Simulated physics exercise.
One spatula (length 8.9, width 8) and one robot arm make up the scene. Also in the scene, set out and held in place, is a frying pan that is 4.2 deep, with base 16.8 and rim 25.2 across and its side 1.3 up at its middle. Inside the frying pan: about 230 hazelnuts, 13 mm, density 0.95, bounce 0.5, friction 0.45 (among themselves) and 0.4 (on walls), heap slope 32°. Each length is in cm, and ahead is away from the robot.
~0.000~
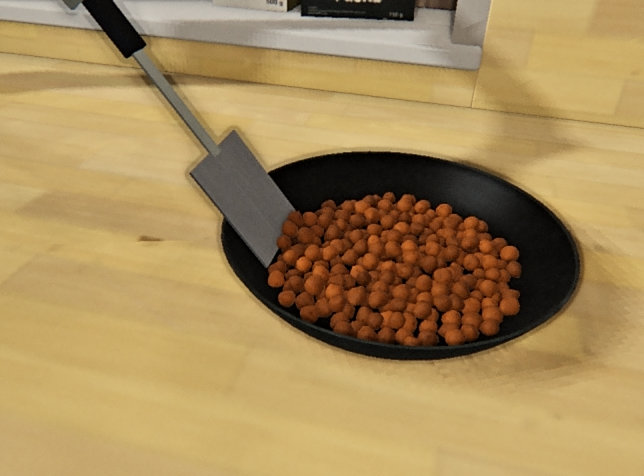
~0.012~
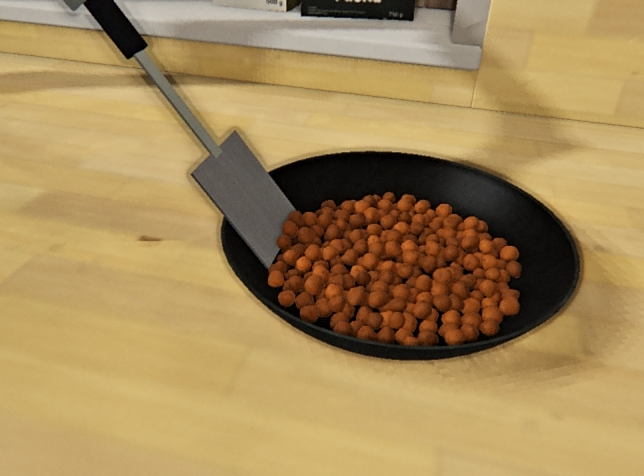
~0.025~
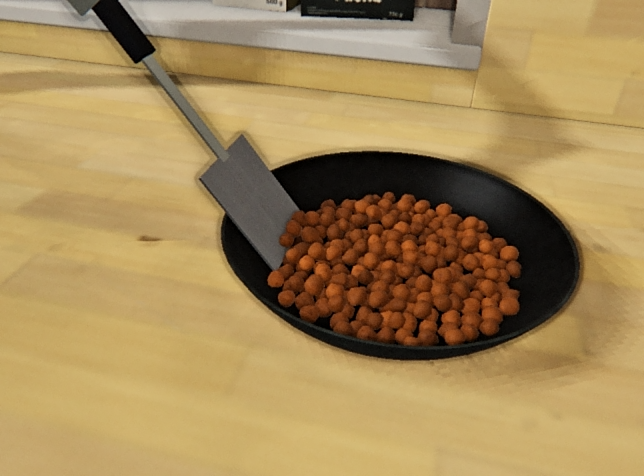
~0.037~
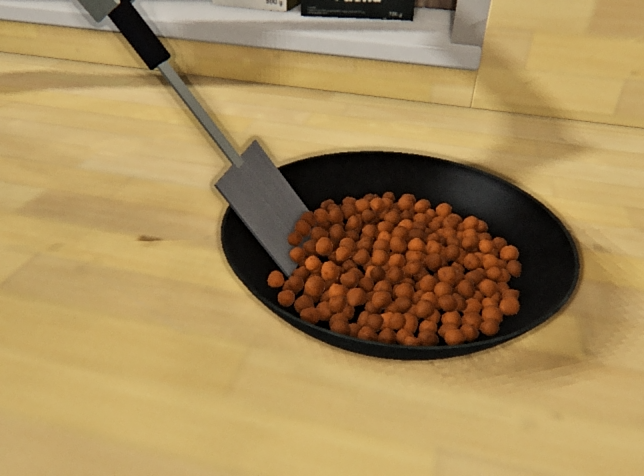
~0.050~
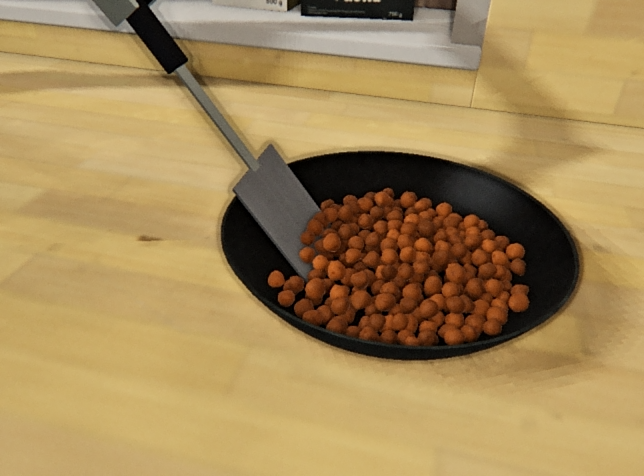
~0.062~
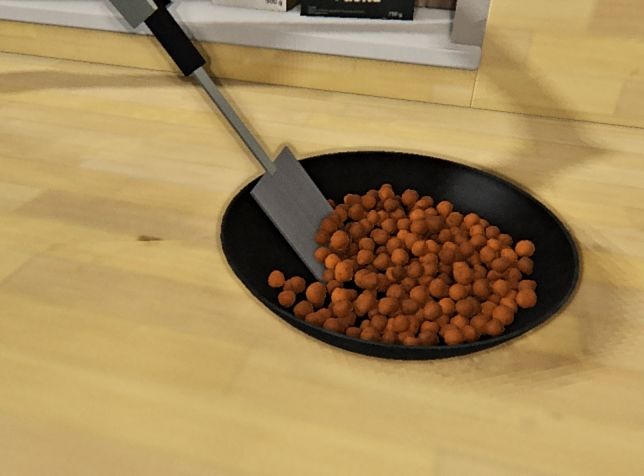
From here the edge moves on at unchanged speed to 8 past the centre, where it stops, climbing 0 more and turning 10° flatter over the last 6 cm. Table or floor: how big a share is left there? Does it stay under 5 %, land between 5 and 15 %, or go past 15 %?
It lands between 5 and 15 %.
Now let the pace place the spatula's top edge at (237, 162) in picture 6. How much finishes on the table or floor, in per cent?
Expect some 5 per cent there.
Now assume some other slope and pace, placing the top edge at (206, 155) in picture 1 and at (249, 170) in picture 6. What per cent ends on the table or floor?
Roughly 5 %.
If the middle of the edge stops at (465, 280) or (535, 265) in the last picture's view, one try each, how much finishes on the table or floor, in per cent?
Try 1: Approx. 5 %; try 2: Approx. 40 %.
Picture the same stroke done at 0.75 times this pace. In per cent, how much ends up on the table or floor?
That comes to some 10 per cent, roughly.
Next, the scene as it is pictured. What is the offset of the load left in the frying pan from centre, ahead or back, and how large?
Some 4.5 cm ahead of the centre.
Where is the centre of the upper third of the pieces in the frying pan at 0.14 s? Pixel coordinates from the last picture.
Around (465, 252).
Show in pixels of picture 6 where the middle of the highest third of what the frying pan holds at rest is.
Close to pixel (515, 258).
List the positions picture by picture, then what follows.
In the first frame, spatula top edge at (213, 150), sloping 52°; upper third of the load around (387, 249), from x 275 to 515, top at y 200; 232 in the frying pan.
In the second frame, spatula top edge at (214, 150), sloping 52°; upper third of the load around (387, 249), from x 275 to 515, top at y 200.
In the third frame, spatula top edge at (222, 155), sloping 52°; upper third of the load around (383, 248), from x 275 to 515, top at y 200.
In the fourth frame, spatula top edge at (236, 161), sloping 52°; upper third of the load around (385, 246), from x 275 to 515, top at y 200.
In the fifth frame, spatula top edge at (253, 165), sloping 52°; upper third of the load around (400, 247), from x 275 to 520, top at y 195.
In the sixth frame, spatula top edge at (270, 167), sloping 52°; upper third of the load around (404, 248), from x 275 to 530, top at y 190; 232 in the frying pan.
By 0.10 s, sloping 52°, highest piece 5 above the table; 232 in the frying pan.
By 0.14 s, sloping 49°, highest piece 5 above the table; 232 in the frying pan.
By 0.36 s, sloping 42°, highest piece 5 above the table; 208 in the frying pan, 23 on the table or floor, 1 on the blade or in flight.
By 1.41 s, sloping 42°, highest piece 5 above the table; 208 in the frying pan, 24 on the table or floor.
Final count, 208 in the frying pan, 24 on the table or floor. That is 10 % on the table or floor.
